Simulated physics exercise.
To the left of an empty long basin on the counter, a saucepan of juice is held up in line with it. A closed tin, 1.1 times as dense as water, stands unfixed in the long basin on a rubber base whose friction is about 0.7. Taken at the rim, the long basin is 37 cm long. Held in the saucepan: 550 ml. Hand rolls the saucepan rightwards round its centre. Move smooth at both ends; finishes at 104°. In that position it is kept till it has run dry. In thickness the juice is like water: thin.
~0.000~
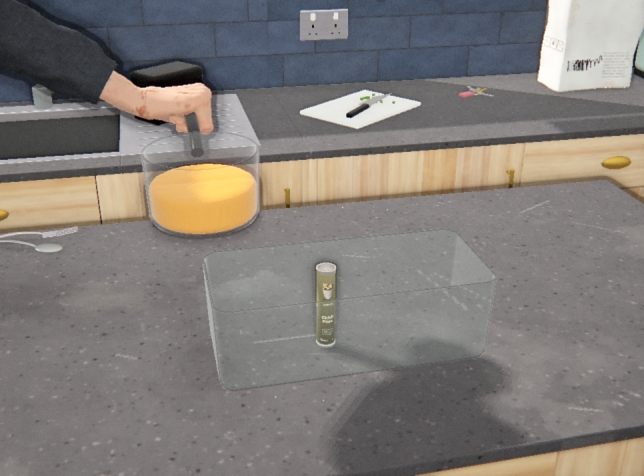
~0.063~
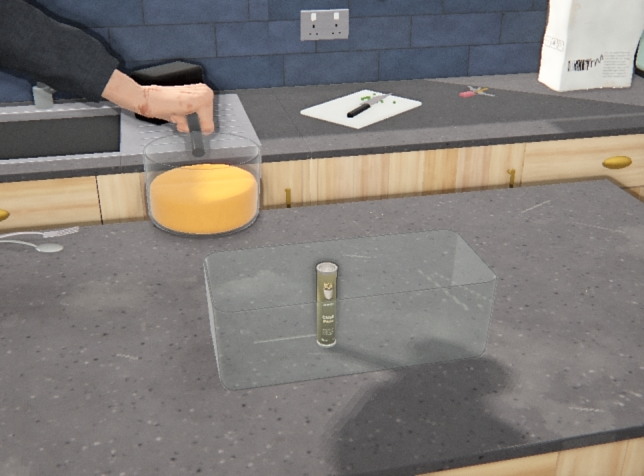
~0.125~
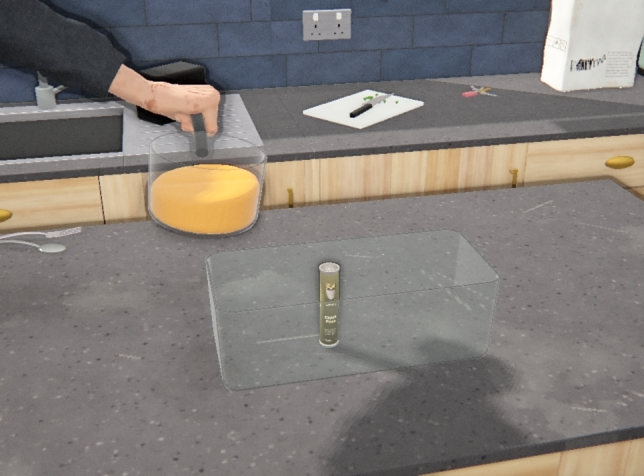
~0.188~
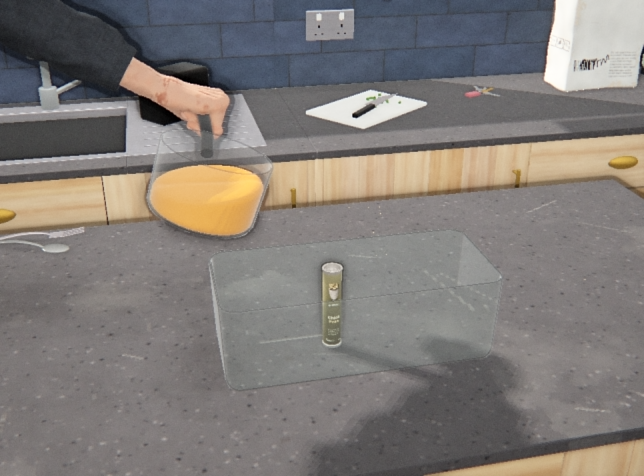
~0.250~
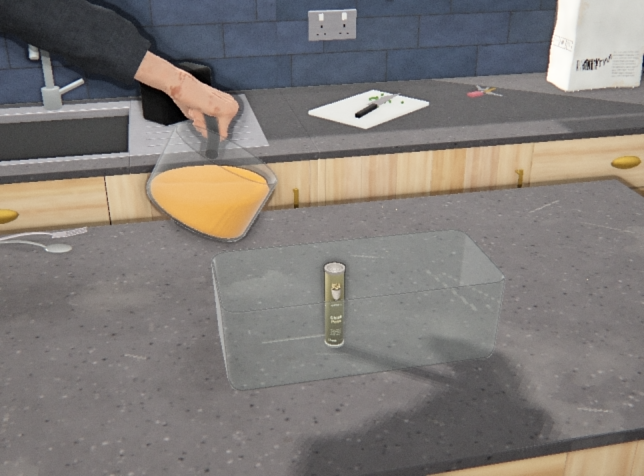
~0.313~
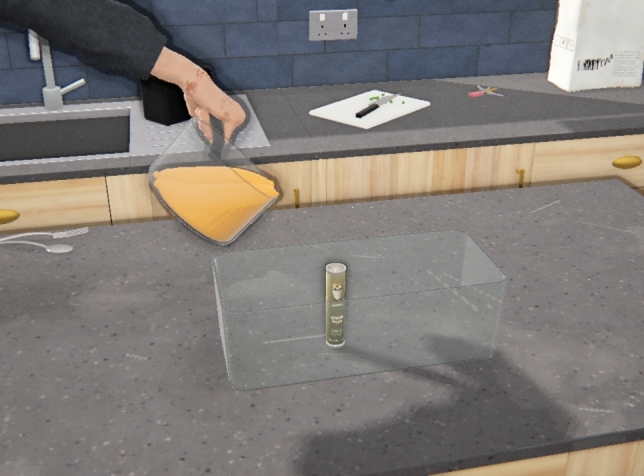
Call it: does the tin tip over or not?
It tips over.
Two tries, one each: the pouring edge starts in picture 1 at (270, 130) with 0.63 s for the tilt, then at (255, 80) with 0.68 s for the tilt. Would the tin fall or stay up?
The tin overturns the first time and overturns the second time.
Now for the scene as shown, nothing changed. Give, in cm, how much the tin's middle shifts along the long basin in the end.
8.5 cm.
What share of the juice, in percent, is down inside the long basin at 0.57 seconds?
26 %, give or take.
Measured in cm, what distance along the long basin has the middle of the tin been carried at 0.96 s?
Around 7 cm.
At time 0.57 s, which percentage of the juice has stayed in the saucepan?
Near 36 in a hundred.
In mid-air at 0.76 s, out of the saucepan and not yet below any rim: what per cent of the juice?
Around 10 percent of it is airborne.
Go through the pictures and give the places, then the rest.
Tilt 0°; pouring edge (257, 147); surface from (148, 186) to (255, 177); the long basin's rim runs from (208, 283) to (476, 254); the tin's top is at (326, 271), in the first picture.
Tilt 2°; pouring edge (259, 149); surface from (149, 185) to (256, 177), in the second picture.
Tilt 9°; pouring edge (265, 155); surface from (150, 185) to (258, 178), in the third picture.
Tilt 18°; pouring edge (271, 165); surface from (151, 185) to (262, 179), in the fourth picture.
Tilt 31°; pouring edge (275, 178); surface from (150, 182) to (268, 180), in the fifth picture.
Tilt 46°; pouring edge (274, 193); surface from (155, 177) to (269, 184); 1 per cent is over the edge, in the sixth picture.
After 0.57 s the tilt is 98° and 36 per cent is still to pour; the tin stands where it began.
After 0.76 s the tilt is 104° and 11 per cent is still to pour; the tin leans 10°.
After 0.96 s the tilt is 104° and 1 per cent is still to pour; the tin lies on its side.
After 1.18 s the tilt is 104° and 0 per cent is still to pour; the tin lies on its side.
In the end the tin lies on its side.
